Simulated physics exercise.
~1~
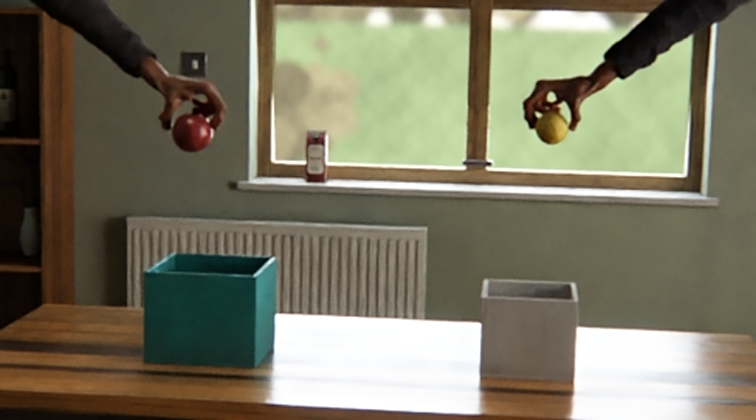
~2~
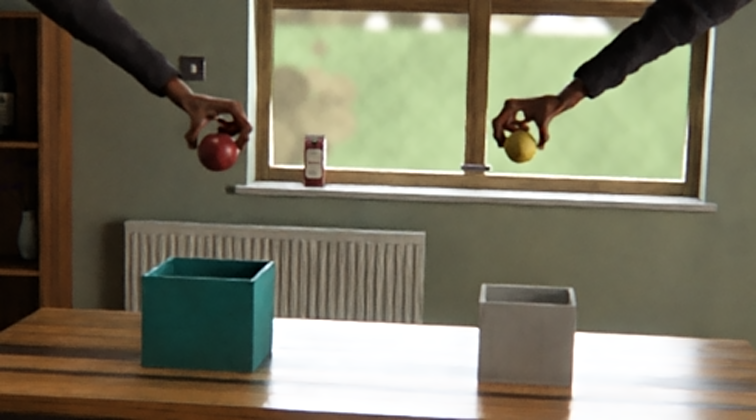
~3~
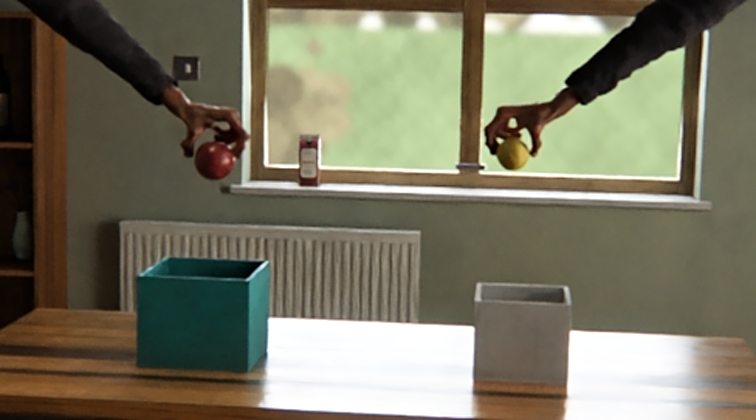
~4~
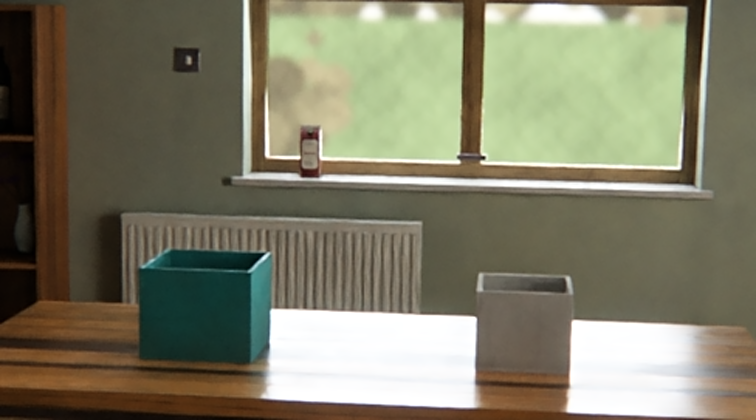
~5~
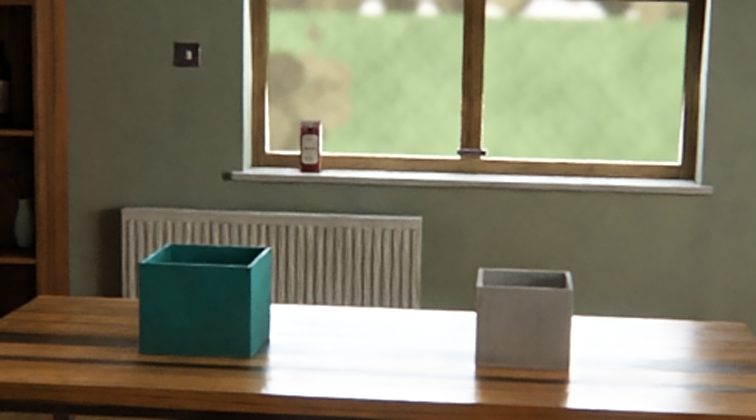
In a room with a wooden table, two hands holding a red apple and a lemon above boxes, then both gone from view.
